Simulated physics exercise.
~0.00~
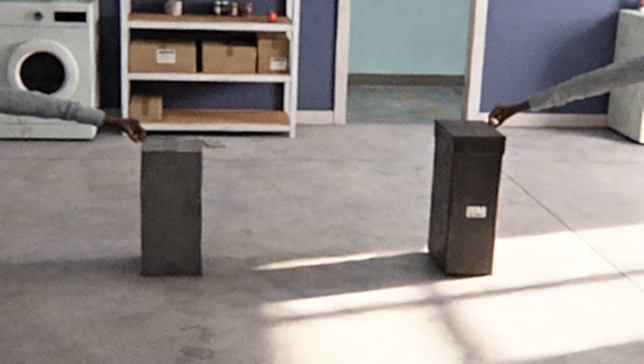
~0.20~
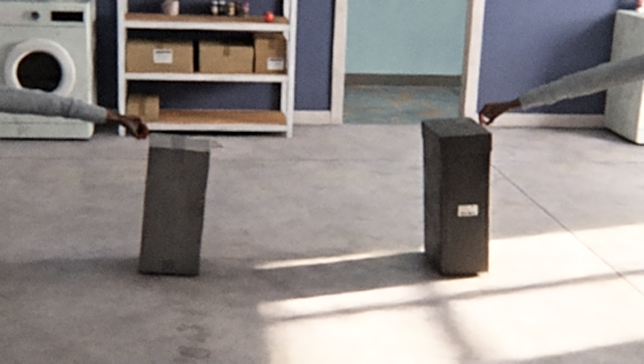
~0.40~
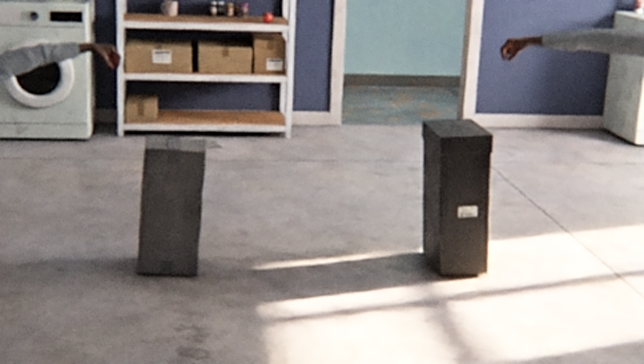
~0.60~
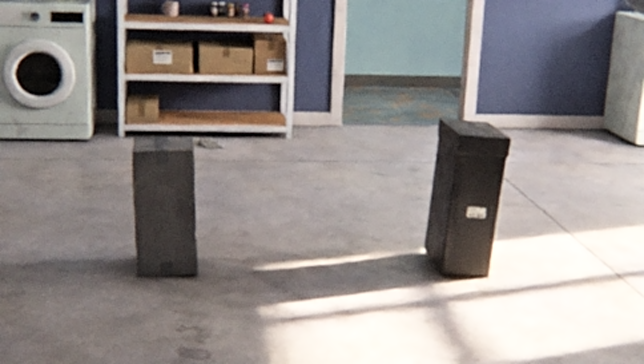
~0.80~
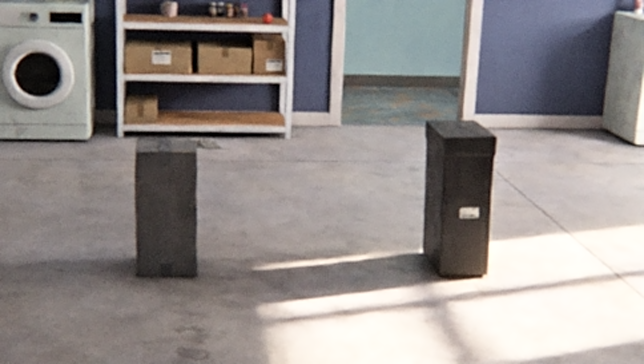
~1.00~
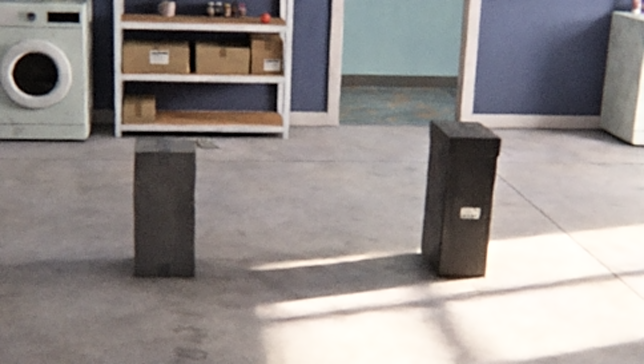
A room with a smooth concrete floor and blue walls is seen from the front, with a washing machine at left, shelves of cardboard boxes beside it and an open doorway near the middle. A tall grey box stands on the left and a tall black tote with a small white label on the right, near a patch of sunlight. Hands reach in from both sides to their tops, and the two tip slightly. The hands let go and draw back out of view. Both rock a little, then settle back on their bases, and at the end both stand upright.
